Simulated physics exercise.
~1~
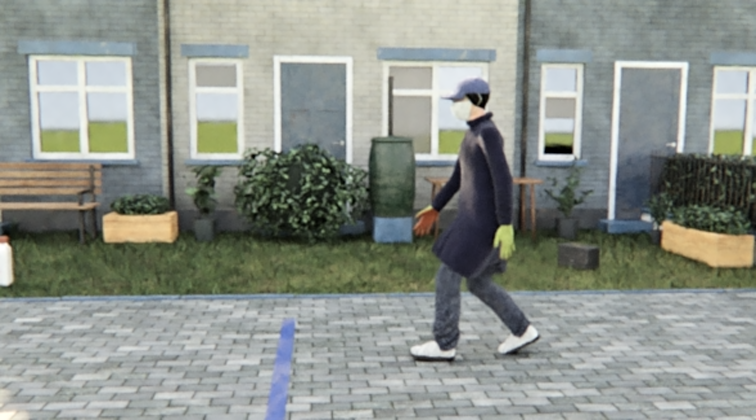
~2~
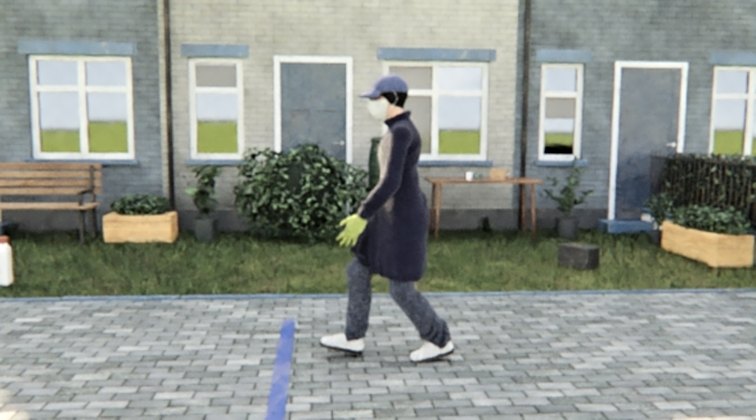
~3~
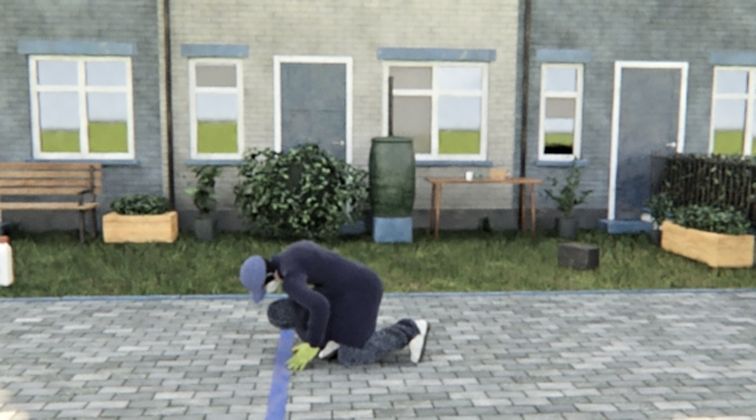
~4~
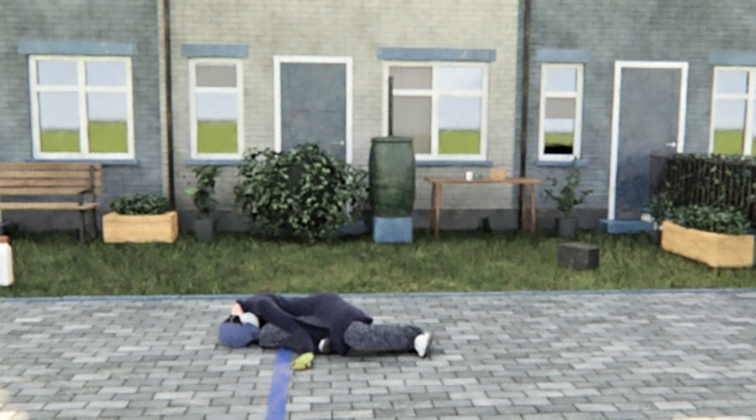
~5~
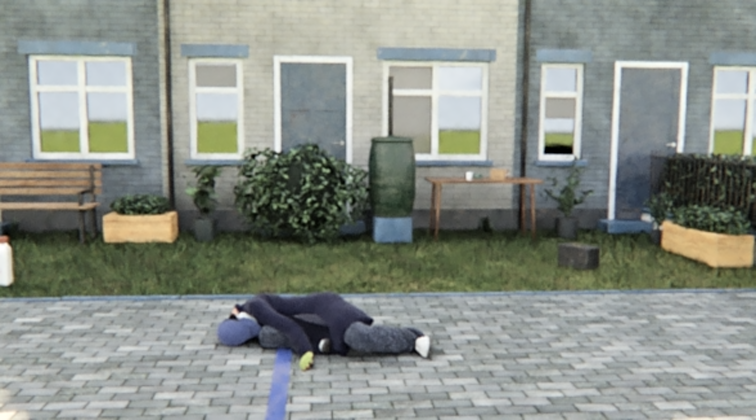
A masked person in a cap walks left, crumples to the knees, and ends lying with head and chest across blue tape.
